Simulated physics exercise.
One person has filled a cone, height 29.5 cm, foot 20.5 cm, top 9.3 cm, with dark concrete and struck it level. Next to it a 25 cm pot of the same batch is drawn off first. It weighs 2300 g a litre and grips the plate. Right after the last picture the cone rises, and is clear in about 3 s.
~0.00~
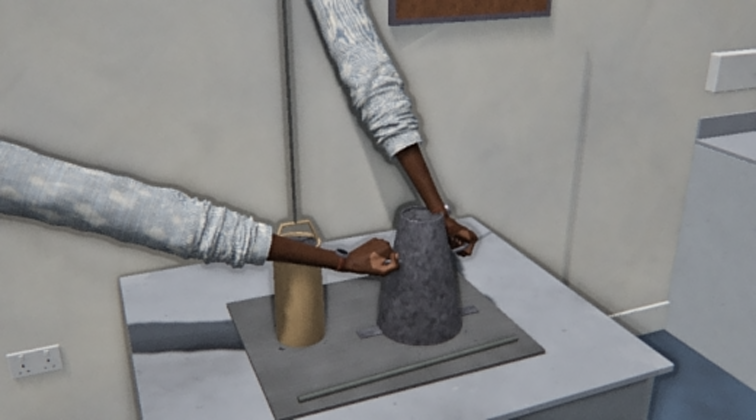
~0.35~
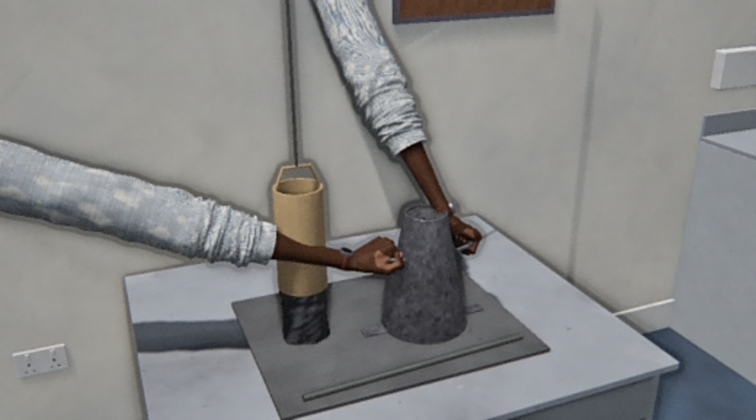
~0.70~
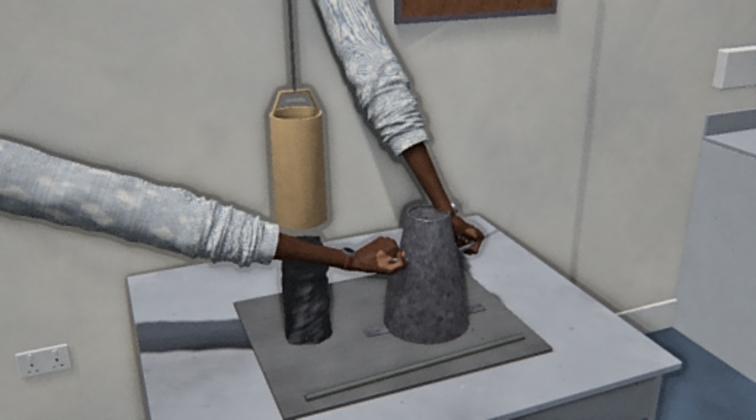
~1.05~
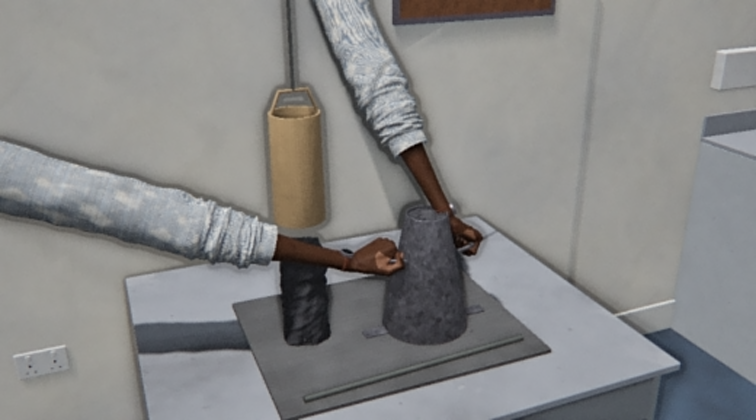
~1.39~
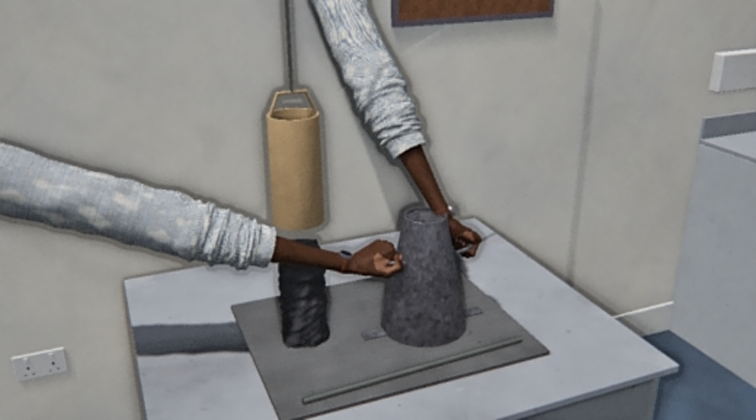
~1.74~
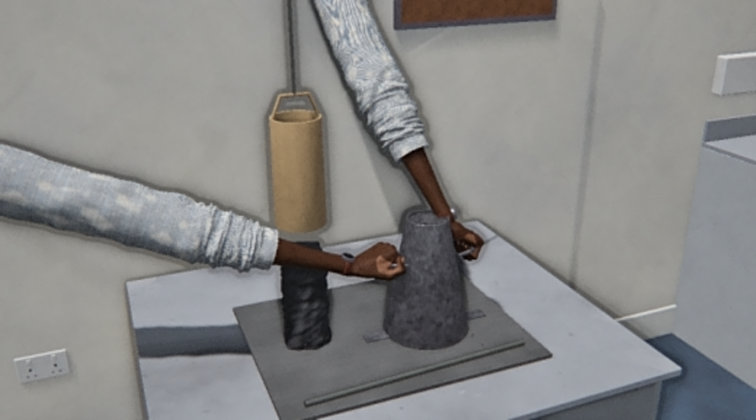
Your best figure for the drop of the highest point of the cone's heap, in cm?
About 0 cm.
After 2.5 s, the cone is up 7.0 cm; the dark concrete has come down 0.1 cm to 29 cm and is 21 cm wide.
After 3.2 s, the cone is up 18 cm; the dark concrete has come down 0.1 cm to 29 cm and is 21 cm wide.
After 4.0 s, the cone is up 30 cm; the dark concrete has come down 0.1 cm to 29 cm and is 21 cm wide.
After 4.9 s, the cone is clear; the dark concrete has come down 0.1 cm to 29 cm and is 21 cm wide.
After 7.2 s, at rest, the cone is clear; the dark concrete has come down 0.1 cm to 29 cm and is 21 cm wide.
